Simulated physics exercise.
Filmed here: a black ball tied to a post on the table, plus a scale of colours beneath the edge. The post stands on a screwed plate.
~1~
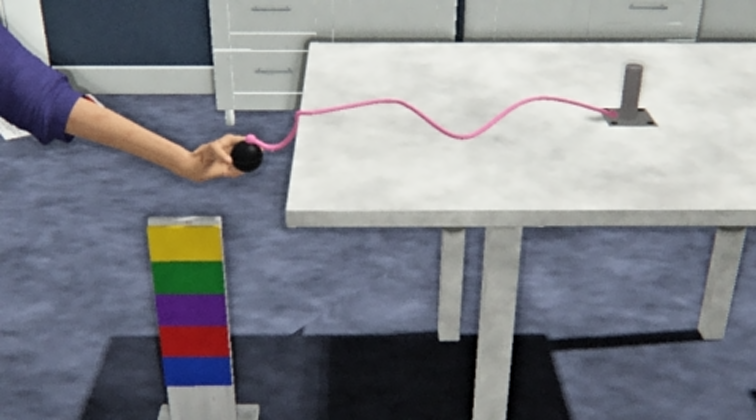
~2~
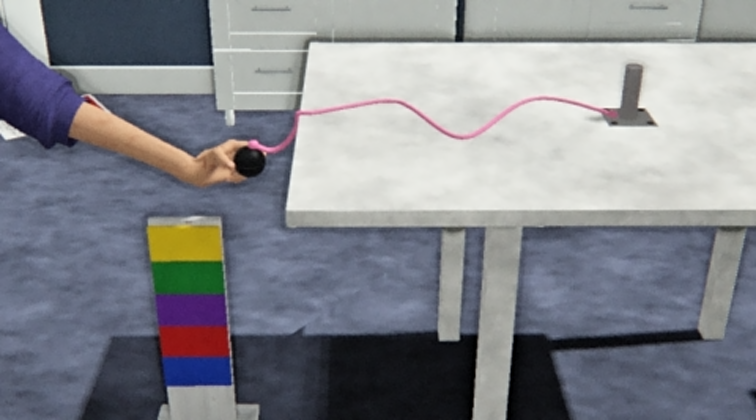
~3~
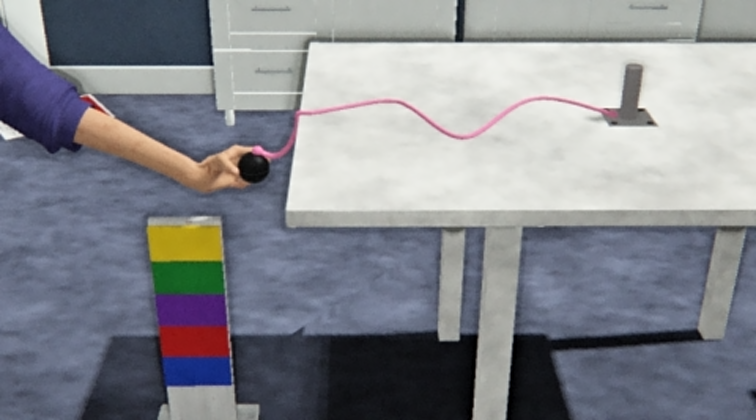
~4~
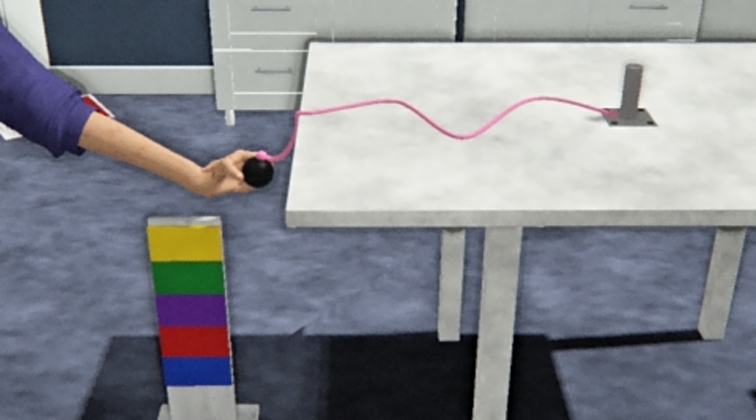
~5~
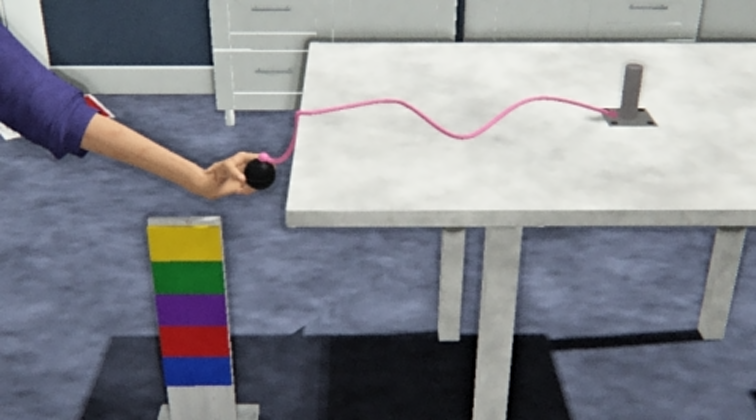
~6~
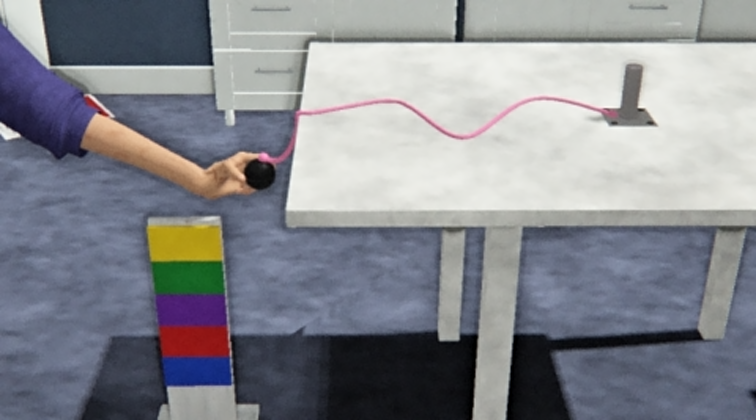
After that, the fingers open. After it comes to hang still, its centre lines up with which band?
It lines up with purple.
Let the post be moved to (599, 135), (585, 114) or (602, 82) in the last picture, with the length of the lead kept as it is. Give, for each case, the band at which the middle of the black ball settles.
One after the other, red; red; purple.
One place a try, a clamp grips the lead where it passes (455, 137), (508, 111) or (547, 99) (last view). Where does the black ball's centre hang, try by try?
Respectively (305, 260), (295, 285) and (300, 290).
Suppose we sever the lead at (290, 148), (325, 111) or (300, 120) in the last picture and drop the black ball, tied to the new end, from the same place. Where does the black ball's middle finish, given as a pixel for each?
Try 1: (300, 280); try 2: (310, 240); try 3: (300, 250).
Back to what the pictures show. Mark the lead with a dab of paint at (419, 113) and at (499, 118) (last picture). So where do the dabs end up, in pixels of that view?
They end up at (311, 116) and (454, 116).
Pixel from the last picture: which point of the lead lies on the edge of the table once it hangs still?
You'll find it close to (412, 108).
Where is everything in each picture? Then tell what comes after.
The first picture shows black ball (247, 156); yellow (185, 245); green (188, 279); purple (191, 311); red (194, 343); blue (197, 372).
The second picture shows black ball (250, 162); lead through (577, 104) (507, 111) (454, 136) (408, 106) (327, 111).
The third picture shows black ball (254, 167).
The fourth picture shows black ball (258, 172); lead through (577, 104) (507, 111) (454, 136) (408, 106) (327, 111).
The fifth picture shows black ball (260, 174).
The sixth picture shows black ball (260, 174); lead through (577, 104) (507, 111) (454, 136) (408, 106) (327, 111).
Soon after, ball near (294, 294); level with purple.
Then, ball near (296, 307); level with purple.
At rest, ball near (302, 308); level with purple. At purple.
